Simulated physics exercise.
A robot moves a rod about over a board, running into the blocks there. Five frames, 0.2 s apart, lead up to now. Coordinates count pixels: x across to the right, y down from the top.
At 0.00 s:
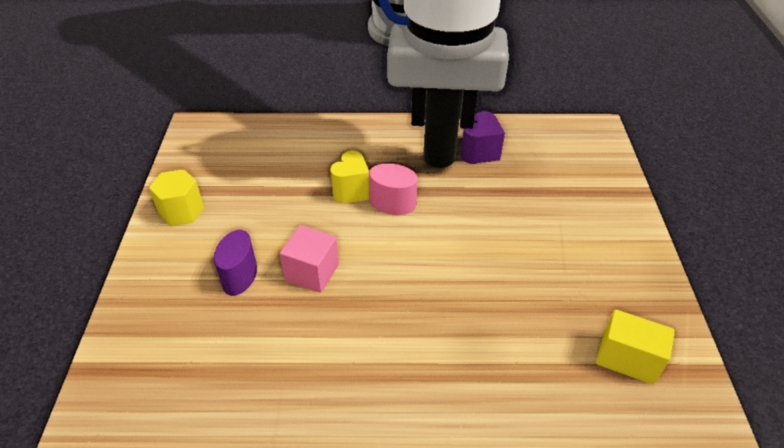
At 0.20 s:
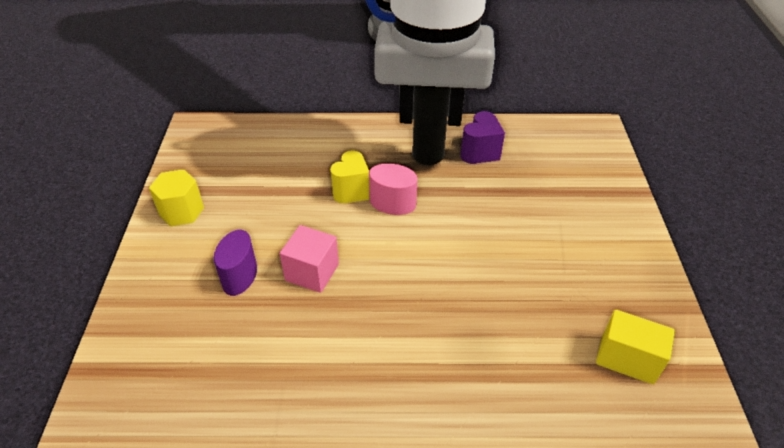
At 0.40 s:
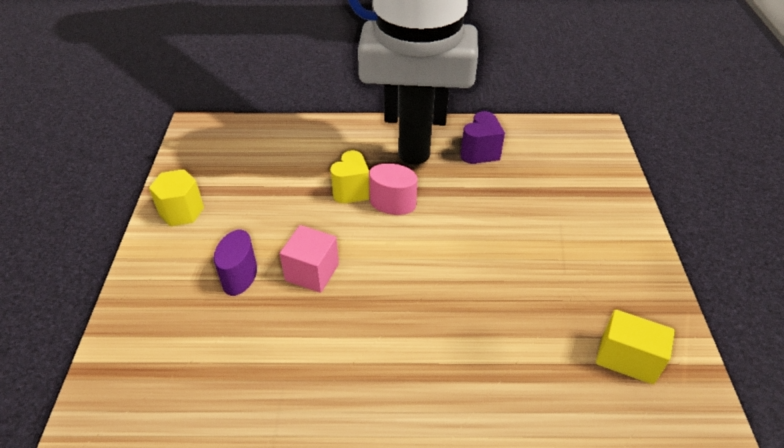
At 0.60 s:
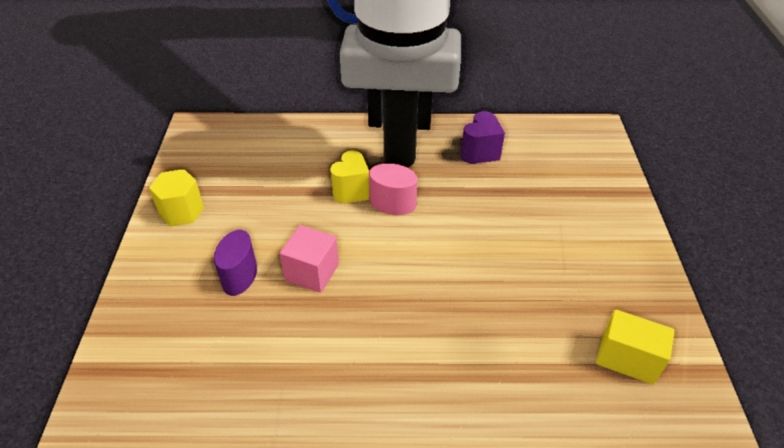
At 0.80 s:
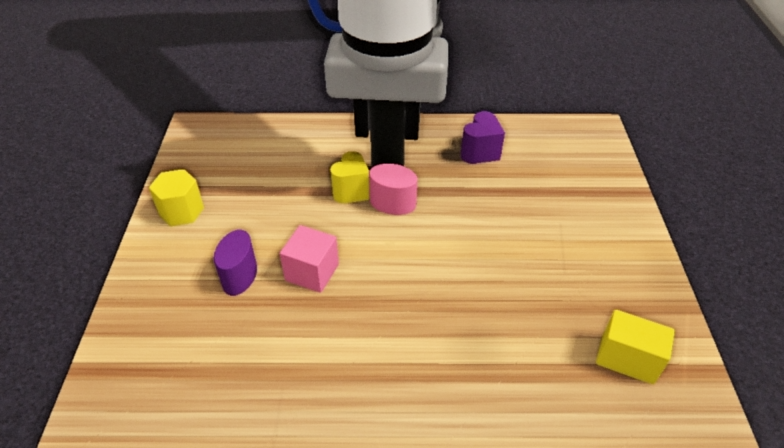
A robot arm with a black rod stands at the far edge of a light wooden board on a dark floor, seen from above and in front by a still camera. A yellow heart and pink elliptical block sit near the rod, a purple heart to the right, other yellow, pink and purple blocks at left, and a yellow block lower right. The arm slides the rod steadily left, away from the purple heart to just behind the pink elliptical block, while the blocks stay still.
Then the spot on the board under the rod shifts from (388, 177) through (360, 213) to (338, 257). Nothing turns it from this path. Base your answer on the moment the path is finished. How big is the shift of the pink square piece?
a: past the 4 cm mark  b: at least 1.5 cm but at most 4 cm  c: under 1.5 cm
Answer: C.
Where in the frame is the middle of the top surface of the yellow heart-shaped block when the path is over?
At pixel (329, 174).
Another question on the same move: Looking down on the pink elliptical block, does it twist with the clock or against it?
From above, the pink elliptical block will be seen to turn anti-clockwise.
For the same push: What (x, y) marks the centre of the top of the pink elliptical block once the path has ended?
The top centre is at (393, 193).
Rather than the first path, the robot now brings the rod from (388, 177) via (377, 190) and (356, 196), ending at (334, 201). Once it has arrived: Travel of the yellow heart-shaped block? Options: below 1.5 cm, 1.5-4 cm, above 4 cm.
Its final spot will lie more than 4 cm from the current one.
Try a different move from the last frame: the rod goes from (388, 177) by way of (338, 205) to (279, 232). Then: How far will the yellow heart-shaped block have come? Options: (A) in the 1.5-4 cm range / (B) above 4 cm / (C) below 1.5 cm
Correct choice: B.
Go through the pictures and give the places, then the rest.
Rod tip at (439, 158); block tops, pink square piece at (308, 244); yellow heart-shaped block at (350, 164); pink elliptical block at (393, 175), in the first frame.
Rod at (428, 155); blocks unchanged, in the second frame.
Rod at (414, 155); blocks unchanged, in the third frame.
Rod at (400, 159); blocks unchanged, in the fourth frame.
Rod at (388, 169); pink square piece at (308, 244); yellow heart-shaped block at (350, 164); pink elliptical block at (393, 175), in the fifth frame.
What follows on the original path. One third of the way, rod at (367, 192); yellow heart-shaped block at (333, 172), turned 25° clockwise; pink elliptical block at (392, 190), turned 60° anticlockwise.
Two thirds of the way, rod at (352, 219); yellow heart-shaped block at (329, 174), turned 35° clockwise; pink elliptical block at (393, 193), turned 75° anticlockwise.
At the end, rod at (337, 250); pink square piece at (301, 250), turned 15° clockwise; yellow heart-shaped block at (329, 174), turned 35° clockwise; pink elliptical block at (393, 193), turned 75° anticlockwise.
